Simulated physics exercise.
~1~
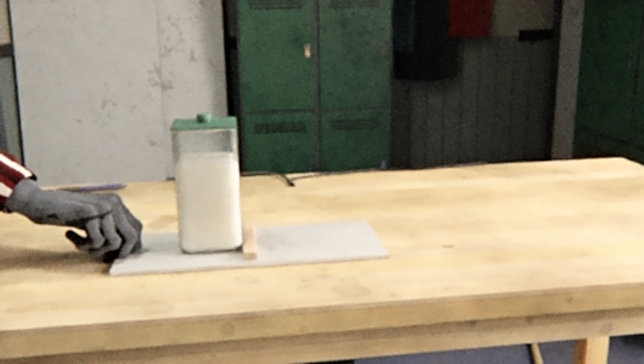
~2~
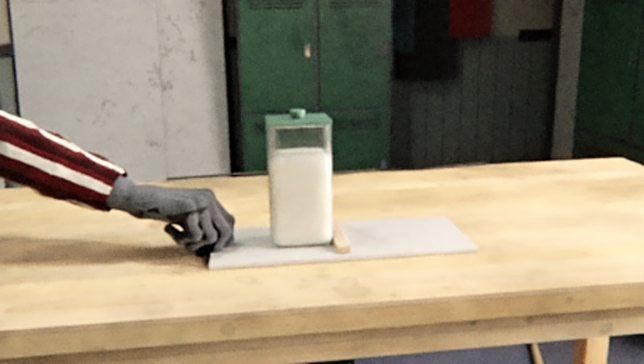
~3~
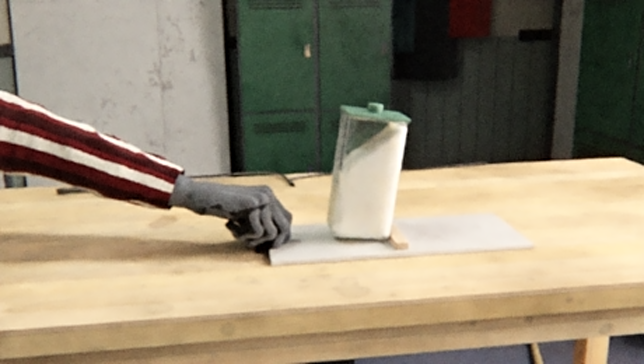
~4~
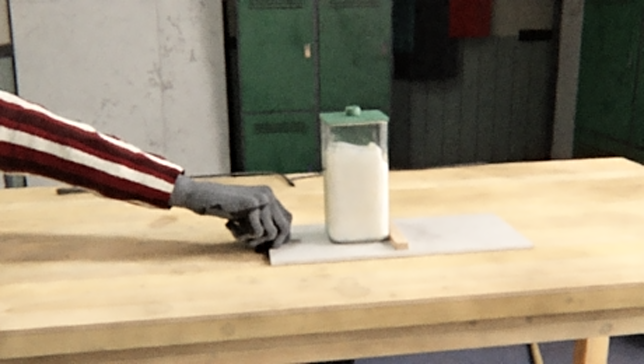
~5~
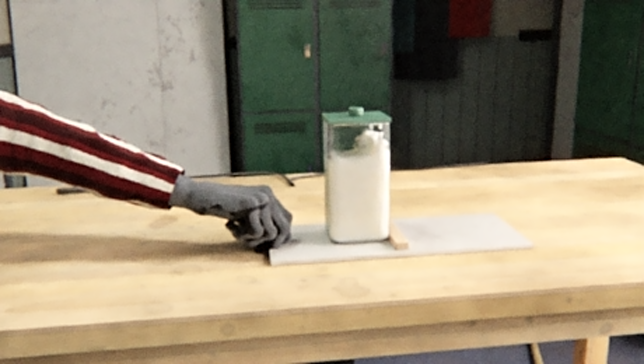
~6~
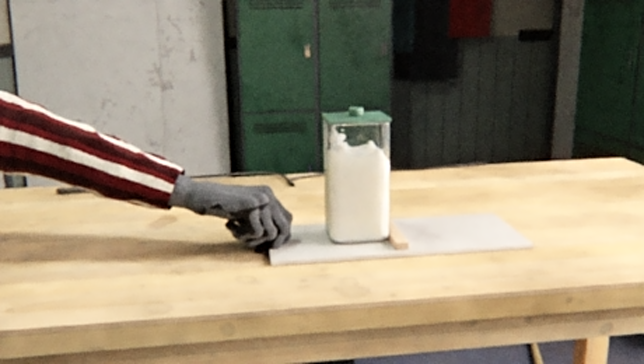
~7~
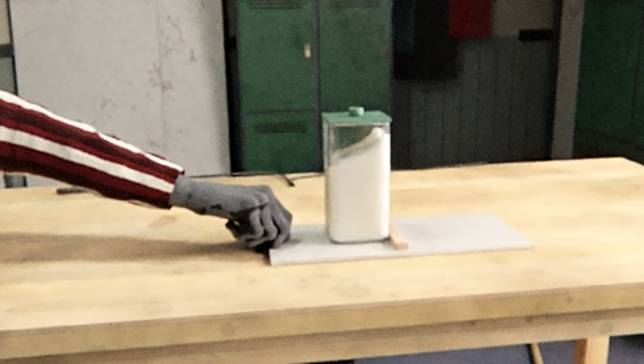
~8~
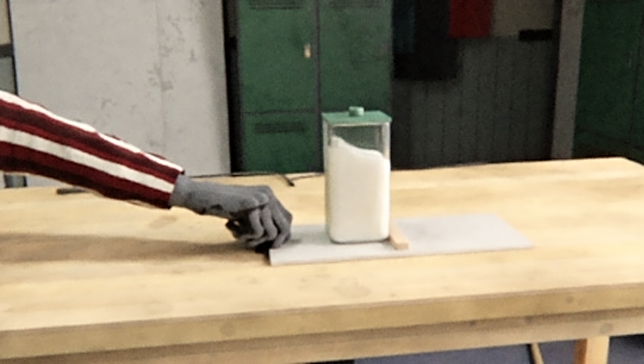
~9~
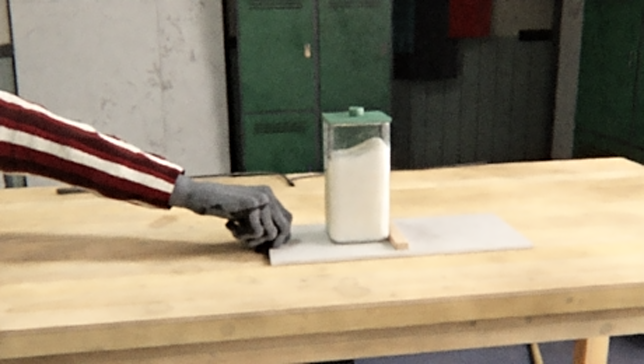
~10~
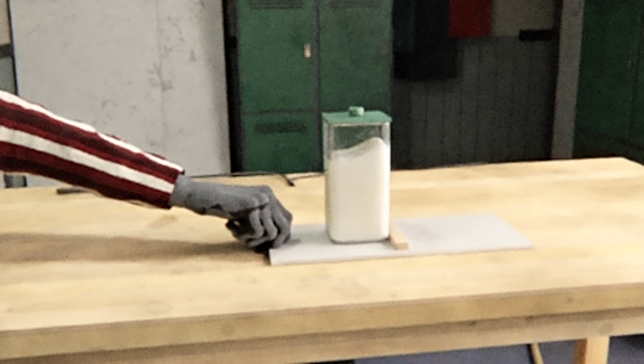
A clear square container with a green lid, mostly full of white milk, stands on a pale grey board on a light wooden table, seen from the front and slightly above, with green lockers behind. A grey-gloved hand in a dark red and white striped sleeve, at the left, holds the board's near end as it slides right. The board stops, and the container tips to the right against a small wooden strip, its milk surging. It drops back upright while the milk sloshes from side to side. It ends standing, the milk's surface still uneven.
